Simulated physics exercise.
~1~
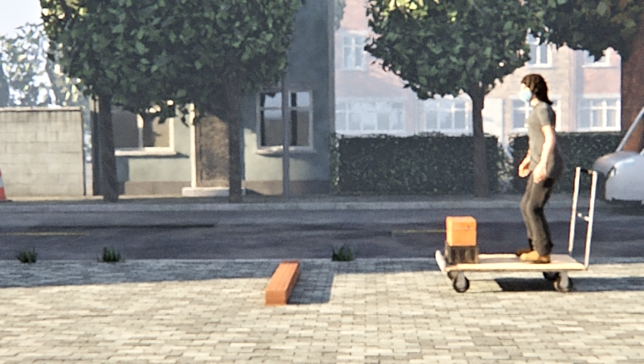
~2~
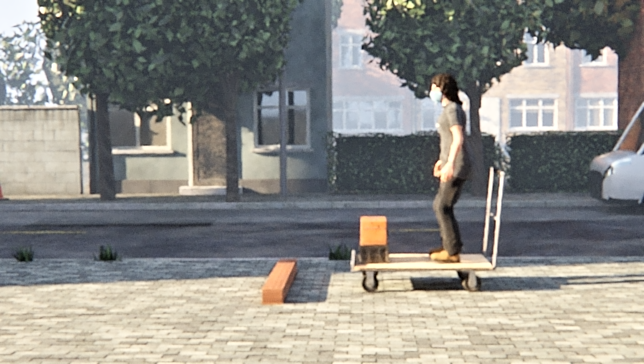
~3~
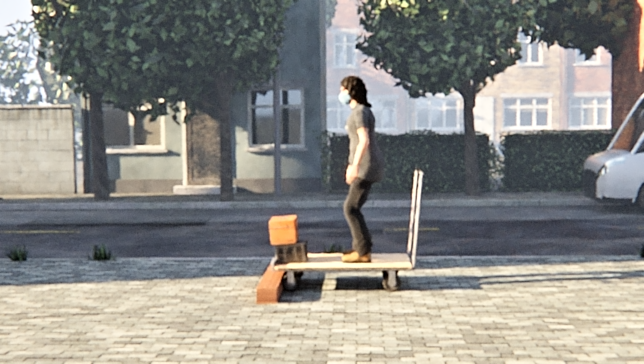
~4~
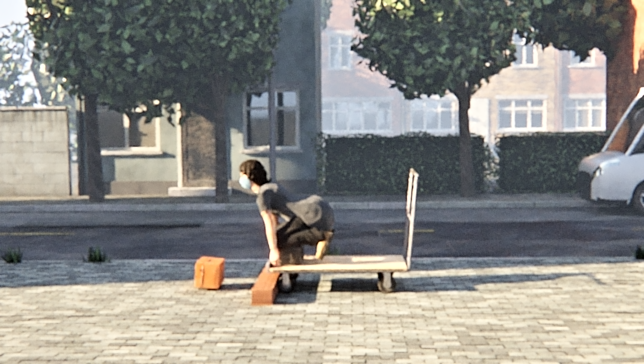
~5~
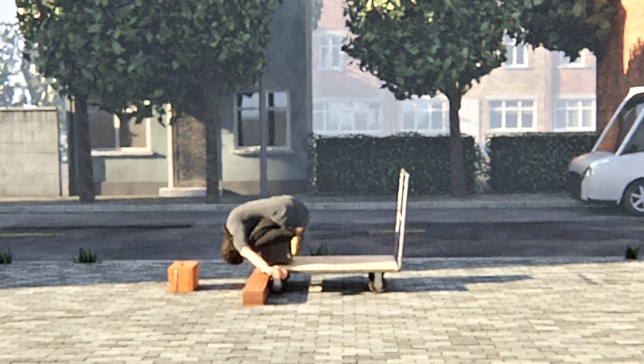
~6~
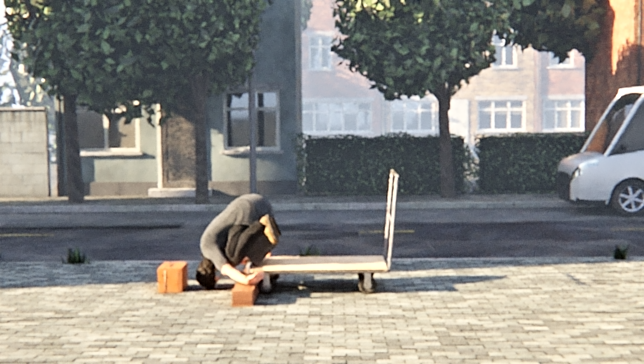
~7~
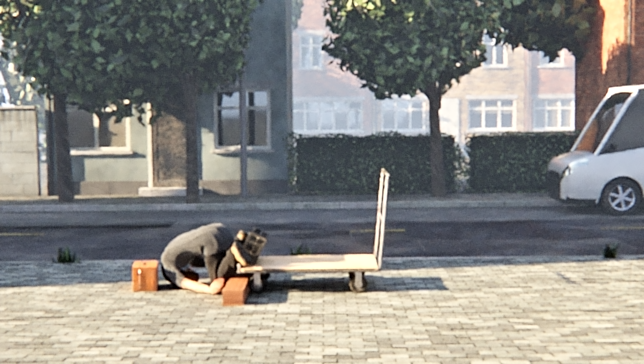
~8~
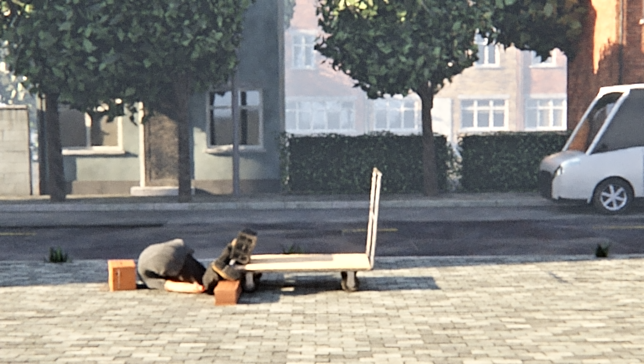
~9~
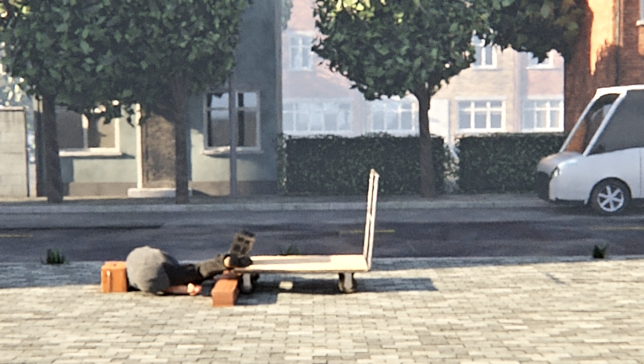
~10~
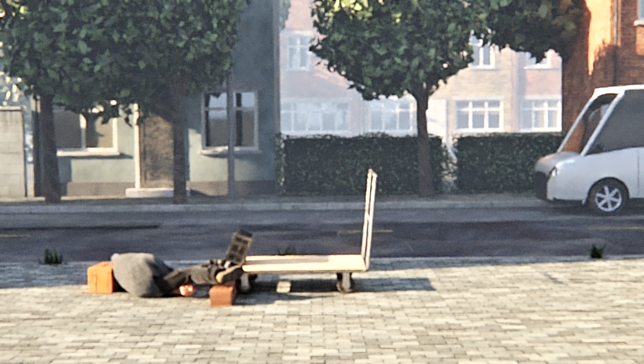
Paved street, a flatbed trolley rolling left into a low orange kerb, its standing rider and orange box pitching over the front.
